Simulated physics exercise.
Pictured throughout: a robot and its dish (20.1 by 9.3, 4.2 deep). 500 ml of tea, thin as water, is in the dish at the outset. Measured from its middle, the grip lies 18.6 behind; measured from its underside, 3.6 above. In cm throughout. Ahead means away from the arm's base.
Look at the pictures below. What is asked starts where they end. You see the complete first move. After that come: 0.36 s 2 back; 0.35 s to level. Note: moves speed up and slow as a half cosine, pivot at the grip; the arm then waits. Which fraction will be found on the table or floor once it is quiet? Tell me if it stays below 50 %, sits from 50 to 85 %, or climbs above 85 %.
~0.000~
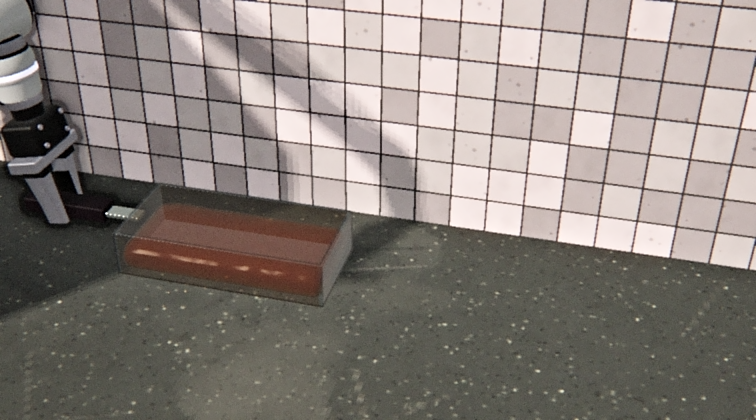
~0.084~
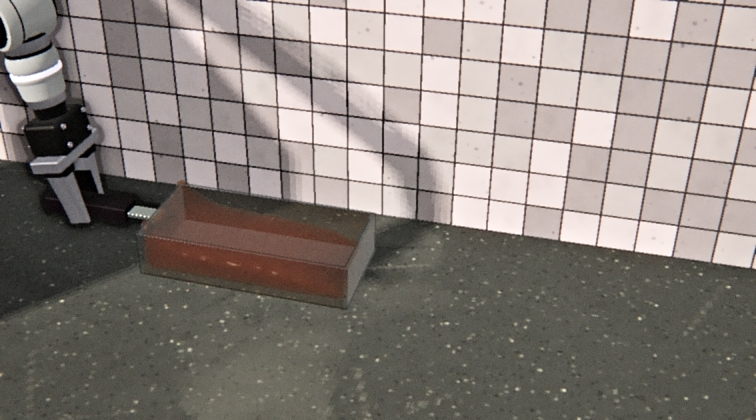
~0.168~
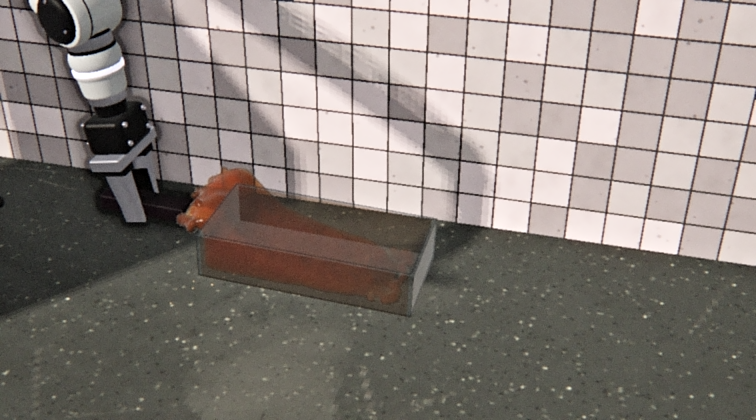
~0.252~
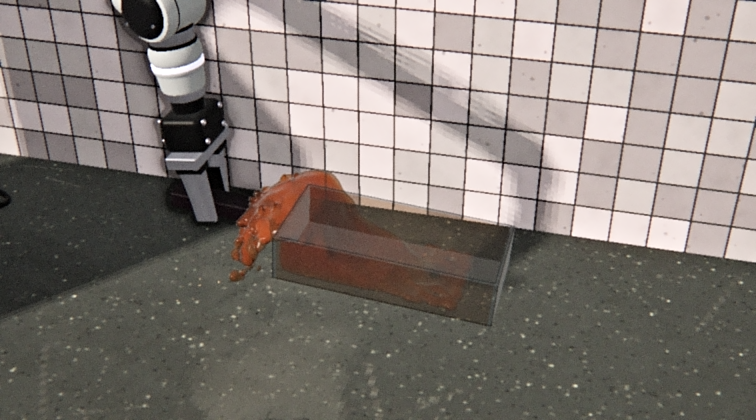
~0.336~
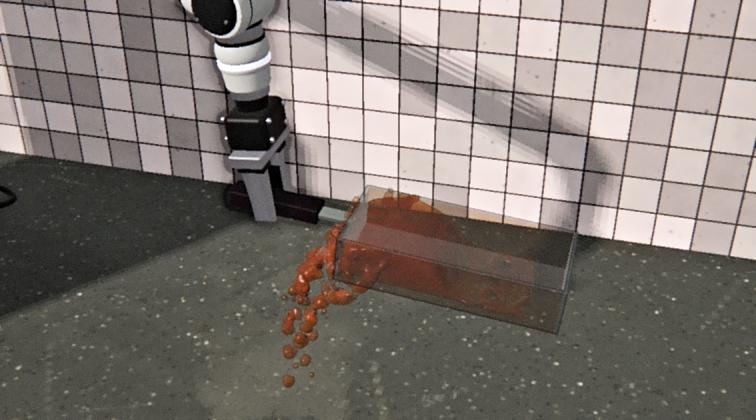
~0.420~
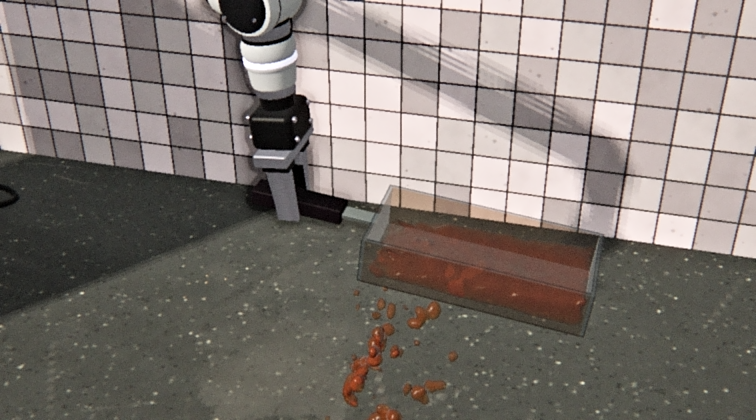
It sits from 50 to 85 %.
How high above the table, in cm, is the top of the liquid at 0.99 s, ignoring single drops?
Roughly 35 cm above the table.
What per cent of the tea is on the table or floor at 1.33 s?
I'd put it at around 55 in a hundred.
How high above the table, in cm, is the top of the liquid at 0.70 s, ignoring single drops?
It reaches roughly 68 centimetres.
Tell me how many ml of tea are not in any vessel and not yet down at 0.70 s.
Reading: Near 170 ml.
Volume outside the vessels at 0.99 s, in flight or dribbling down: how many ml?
Outside the vessels: Near 5 ml.
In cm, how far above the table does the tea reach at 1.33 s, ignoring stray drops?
Max height: Around 23 cm.
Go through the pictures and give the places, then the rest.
The dish floor at (238, 258), level; upper third of the tea around (237, 239), from x 125 to 345, top at y 205; 495 ml in the dish, in the first picture.
The dish floor at (260, 259), level; upper third of the tea around (205, 230), from x 145 to 365, top at y 185, in the second picture.
The dish floor at (319, 263), tilted 2° forward; upper third of the tea around (233, 207), from x 180 to 415, top at y 170; 470 ml in the dish, 25 ml in the air or running down outside, in the third picture.
The dish floor at (393, 268), tilted 4° forward; upper third of the tea around (303, 202), from x 230 to 470, top at y 165; 405 ml in the dish, 90 ml in the air or running down outside, in the fourth picture.
The dish floor at (455, 272), tilted 5° forward; upper third of the tea around (392, 230), from x 280 to 535, top at y 190; 380 ml in the dish, 115 ml in the air or running down outside, in the fifth picture.
The dish floor at (479, 273), tilted 6° forward; upper third of the tea around (472, 256), from x 325 to 595, top at y 210; 380 ml in the dish, 30 ml on the table or floor, 85 ml in the air or running down outside, in the sixth picture.
After 0.70 s, tilted 6° forward, liquid up to 95 above the table; 215 ml in the dish, 115 ml on the table or floor, 170 ml in the air or running down outside.
After 0.99 s, tilted 2° forward, liquid up to 90 above the table; 275 ml on the table or floor, 210 ml in the dish, 5 ml in the air or running down outside.
After 1.33 s, level, liquid up to 23 above the table; 285 ml on the table or floor, 210 ml in the dish.
After 2.13 s, level, liquid up to 23 above the table; 285 ml on the table or floor, 210 ml in the dish.
In the end, 285 ml on the table or floor, 210 ml in the dish. That is 57 % on the table or floor.
